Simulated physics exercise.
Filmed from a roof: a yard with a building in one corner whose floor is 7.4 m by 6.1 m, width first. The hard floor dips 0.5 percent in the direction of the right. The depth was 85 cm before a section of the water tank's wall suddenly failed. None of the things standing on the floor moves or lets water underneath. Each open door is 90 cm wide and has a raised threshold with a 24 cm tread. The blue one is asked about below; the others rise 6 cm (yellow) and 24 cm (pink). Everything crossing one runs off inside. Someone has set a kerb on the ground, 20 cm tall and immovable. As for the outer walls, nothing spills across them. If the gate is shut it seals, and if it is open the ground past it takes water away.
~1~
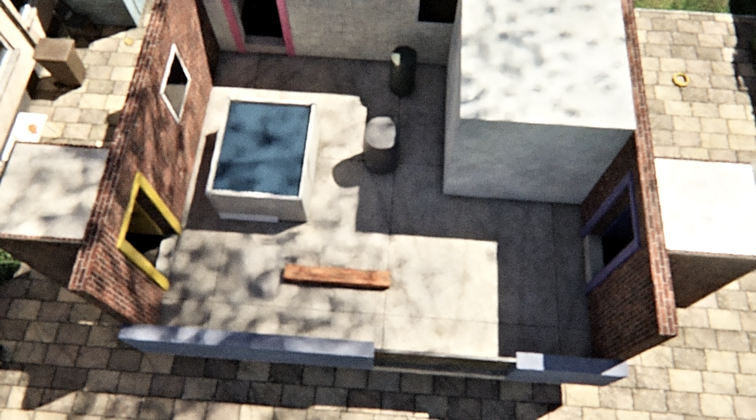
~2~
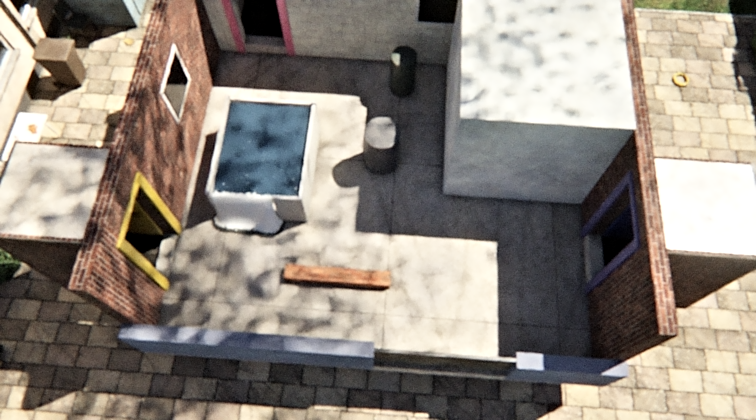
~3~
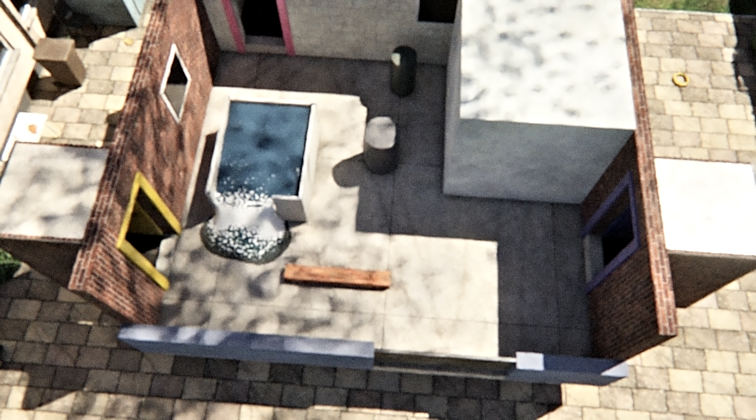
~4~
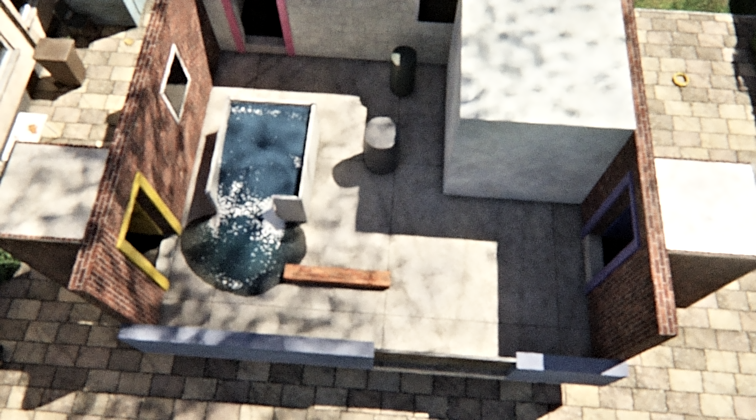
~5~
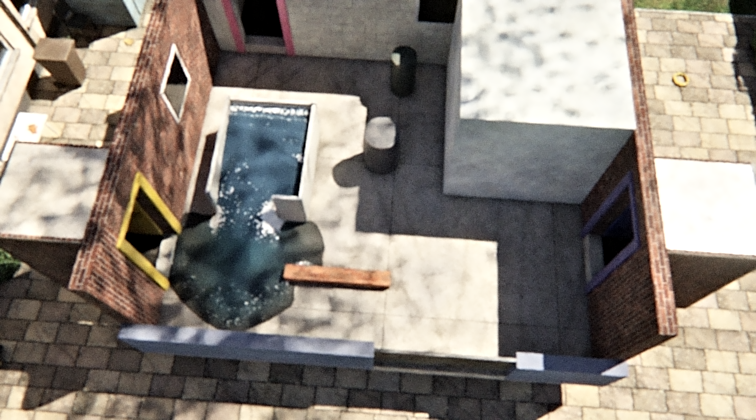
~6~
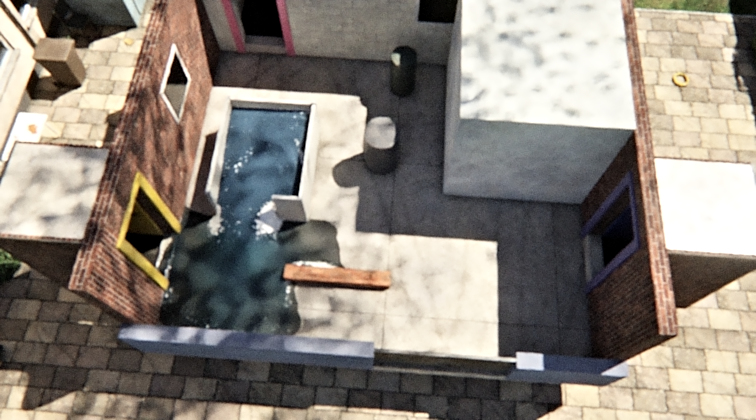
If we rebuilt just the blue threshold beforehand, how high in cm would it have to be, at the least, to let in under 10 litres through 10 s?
I would say 15 cm at minimum.
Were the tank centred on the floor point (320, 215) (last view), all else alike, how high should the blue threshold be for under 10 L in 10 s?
Some 9.5 cm.
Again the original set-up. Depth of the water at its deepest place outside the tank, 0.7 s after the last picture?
About 56 cm at most.
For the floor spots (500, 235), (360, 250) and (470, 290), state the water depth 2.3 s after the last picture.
The depths come to about 1, 1 and 5 cm.
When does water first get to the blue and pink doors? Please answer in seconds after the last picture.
Front arrival - blue: 2.8 s; pink: 5.0 s.
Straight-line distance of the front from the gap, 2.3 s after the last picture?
Some 6.6 m out.
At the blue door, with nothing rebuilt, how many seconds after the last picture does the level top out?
Approximately 3.0 s.
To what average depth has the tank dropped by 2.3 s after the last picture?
Around 27 centimetres.
Then, 0.7 s after the last picture water covers 20 % of the floor, deepest (56 cm) near (156, 335); it has not reached the blue door.
Then, 2.3 s after the last picture water covers 40 % of the floor, deepest (27 cm) near (208, 287); it has not reached the blue door.
Then, 9.3 s after the last picture water covers 90 % of the floor, deepest (14 cm) near (571, 367); 12 cm at the blue door, 0 litres in over its 25 cm threshold.
At the blue door as built, the water peaked near 20 cm, 3.1 s after the last picture.
With a threshold of 12 cm, 31 litres would have come in within the 10 s; with 19 cm, 1 litre. So under 10 litres takes about 15 cm.
